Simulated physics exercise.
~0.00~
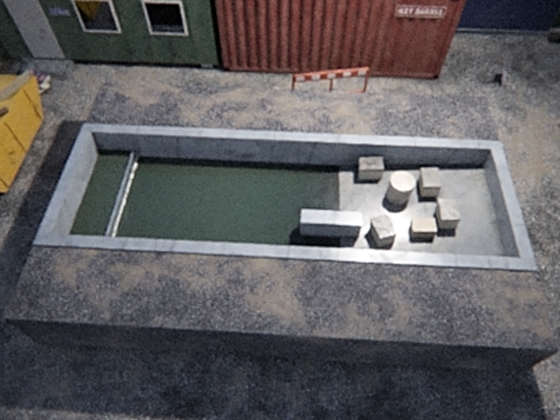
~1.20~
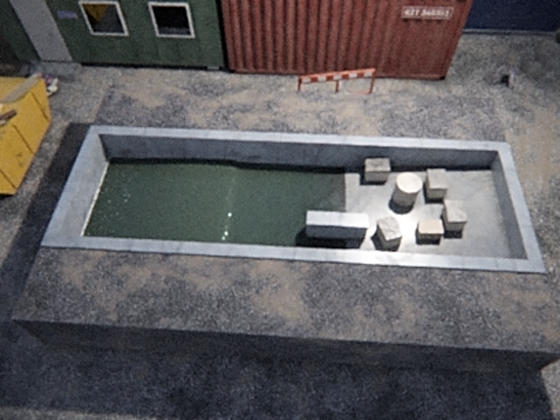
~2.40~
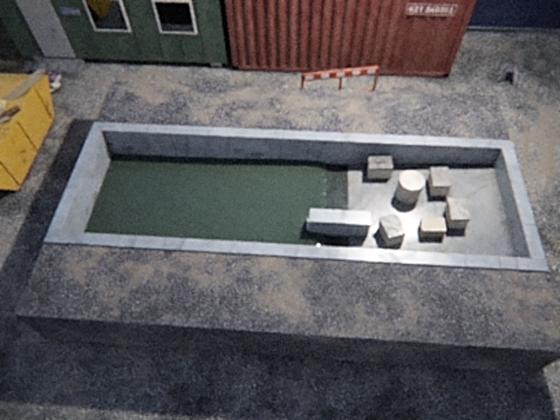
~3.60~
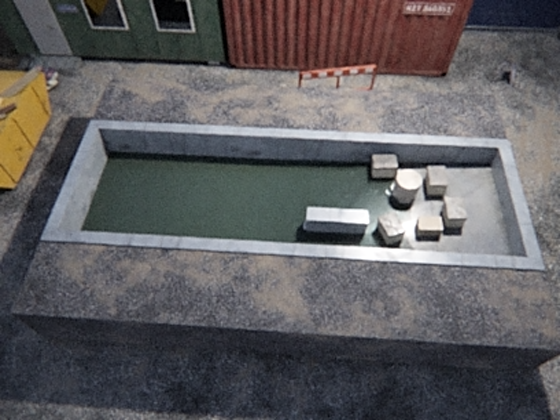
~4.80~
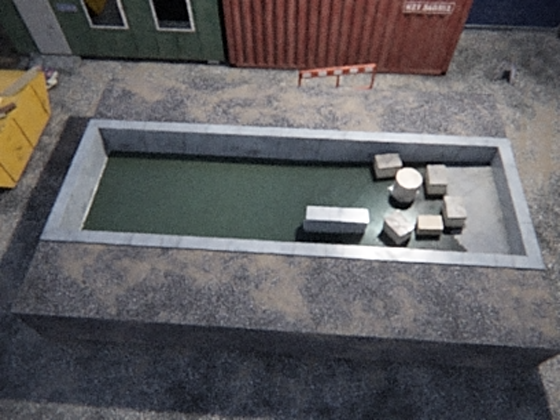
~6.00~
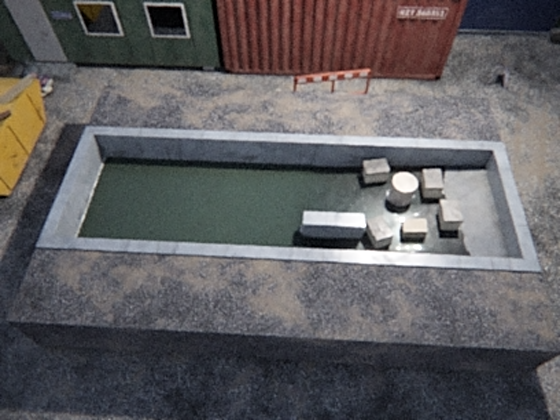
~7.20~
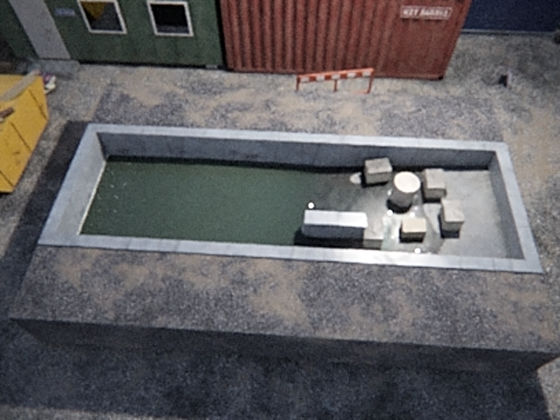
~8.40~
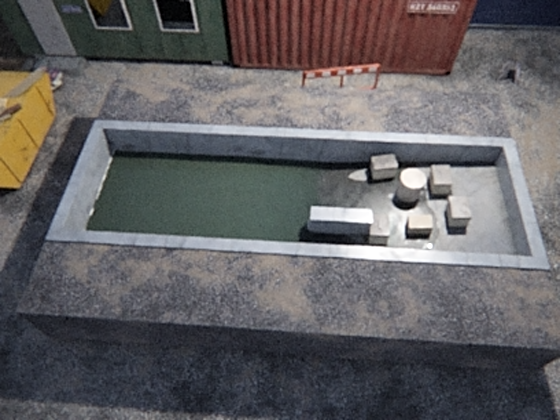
At first, a board near the left end stands across the dark green water in a long, grey-walled basin, while pale crates and chests sit on the bare floor to the right around a round block. The board is gone a moment later, and ripples cross the surface. The water then spreads right, reaching past the long block and in among the crates, where a couple of them edge slightly to the right. Next it slides back, and some shift a little to the left. By the end the water has drawn back left, leaving the boxes upright and close to where they began.
